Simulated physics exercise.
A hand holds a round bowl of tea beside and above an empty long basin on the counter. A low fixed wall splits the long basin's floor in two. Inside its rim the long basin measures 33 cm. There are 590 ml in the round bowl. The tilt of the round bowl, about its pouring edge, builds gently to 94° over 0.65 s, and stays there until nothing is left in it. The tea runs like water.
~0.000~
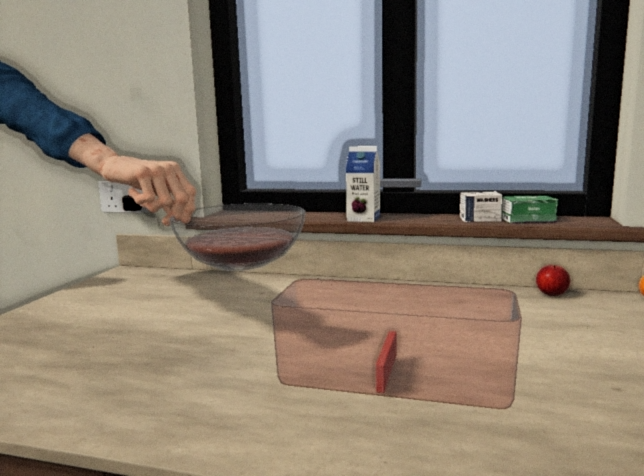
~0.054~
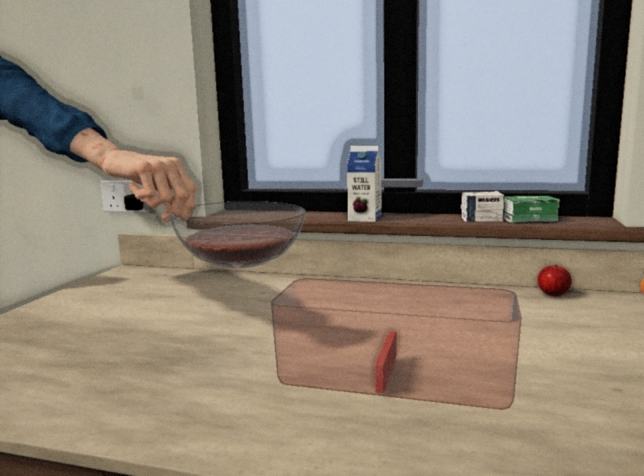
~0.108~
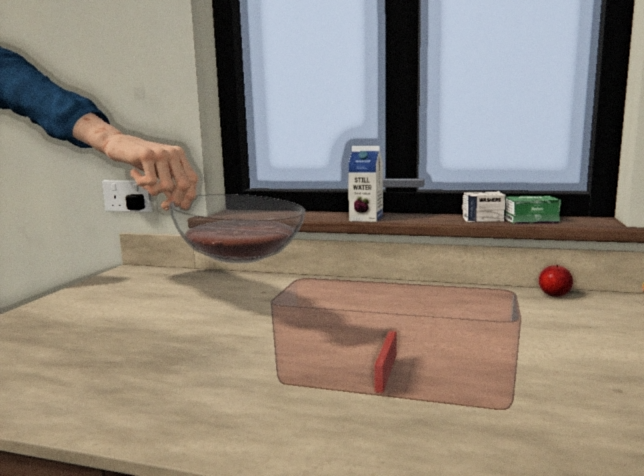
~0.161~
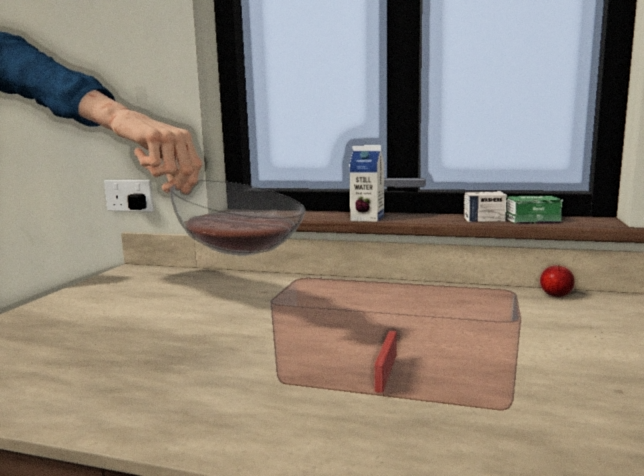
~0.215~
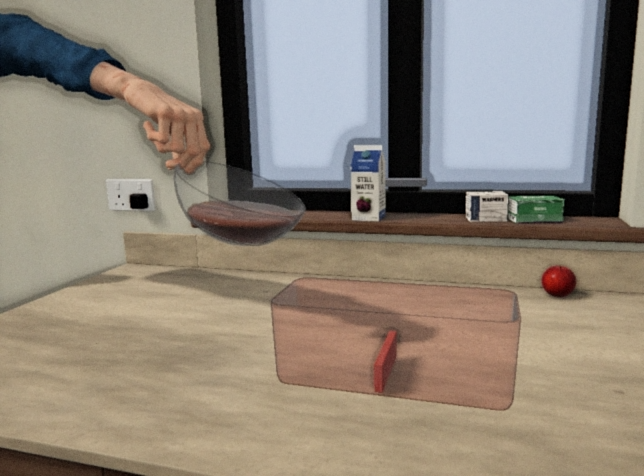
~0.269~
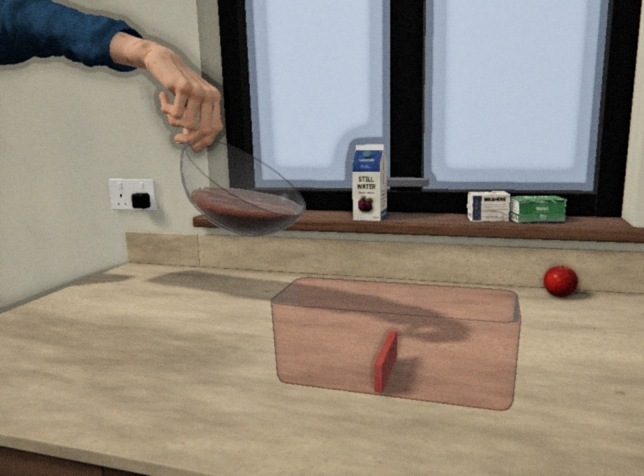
In this clip, a hand holds a clear round bowl of reddish-brown liquid above and left of an empty long basin on a counter, then raises the bowl's left side, gradually tilting it toward the right as the camera shifts slightly.
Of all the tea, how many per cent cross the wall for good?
About 45 per cent.
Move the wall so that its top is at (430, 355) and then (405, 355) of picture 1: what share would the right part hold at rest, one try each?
In turn about 15 and 25 per cent.
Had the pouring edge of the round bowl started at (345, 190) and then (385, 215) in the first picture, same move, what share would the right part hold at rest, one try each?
In turn about 70 and 75 per cent.
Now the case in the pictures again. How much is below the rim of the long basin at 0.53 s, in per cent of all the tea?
Some 8 per cent.
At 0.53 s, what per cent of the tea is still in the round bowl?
Near 22 in a hundred.
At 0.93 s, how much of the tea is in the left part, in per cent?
Some 46 per cent.
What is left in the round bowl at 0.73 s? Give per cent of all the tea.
Some 0 per cent.
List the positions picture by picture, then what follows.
Tilt 0°; pouring edge (301, 216); surface from (193, 235) to (294, 239); the long basin's rim runs from (284, 292) to (517, 306); the wall's top is at (387, 348), in the first picture.
Tilt 2°; pouring edge (301, 216); surface from (193, 233) to (293, 237), in the second picture.
Tilt 6°; pouring edge (301, 216); surface from (194, 227) to (293, 233), in the third picture.
Tilt 14°; pouring edge (301, 216); surface from (194, 217) to (294, 227), in the fourth picture.
Tilt 23°; pouring edge (300, 216); surface from (196, 204) to (296, 219), in the fifth picture.
Tilt 34°; pouring edge (300, 215); surface from (201, 189) to (298, 210), in the sixth picture.
After 0.53 s the tilt is 87° and 23 per cent is still to pour, 8 is left of the wall and 0 right of it.
After 0.73 s the tilt is 94° and 0 per cent is still to pour, 42 is left of the wall and 52 right of it.
After 0.93 s the tilt is 94° and 0 per cent is still to pour, 46 is left of the wall and 41 right of it.
After 1.15 s the tilt is 94° and 0 per cent is still to pour, 50 is left of the wall and 45 right of it.
In the end 51 per cent lies left of the wall, 45 right of it and 4 outside.
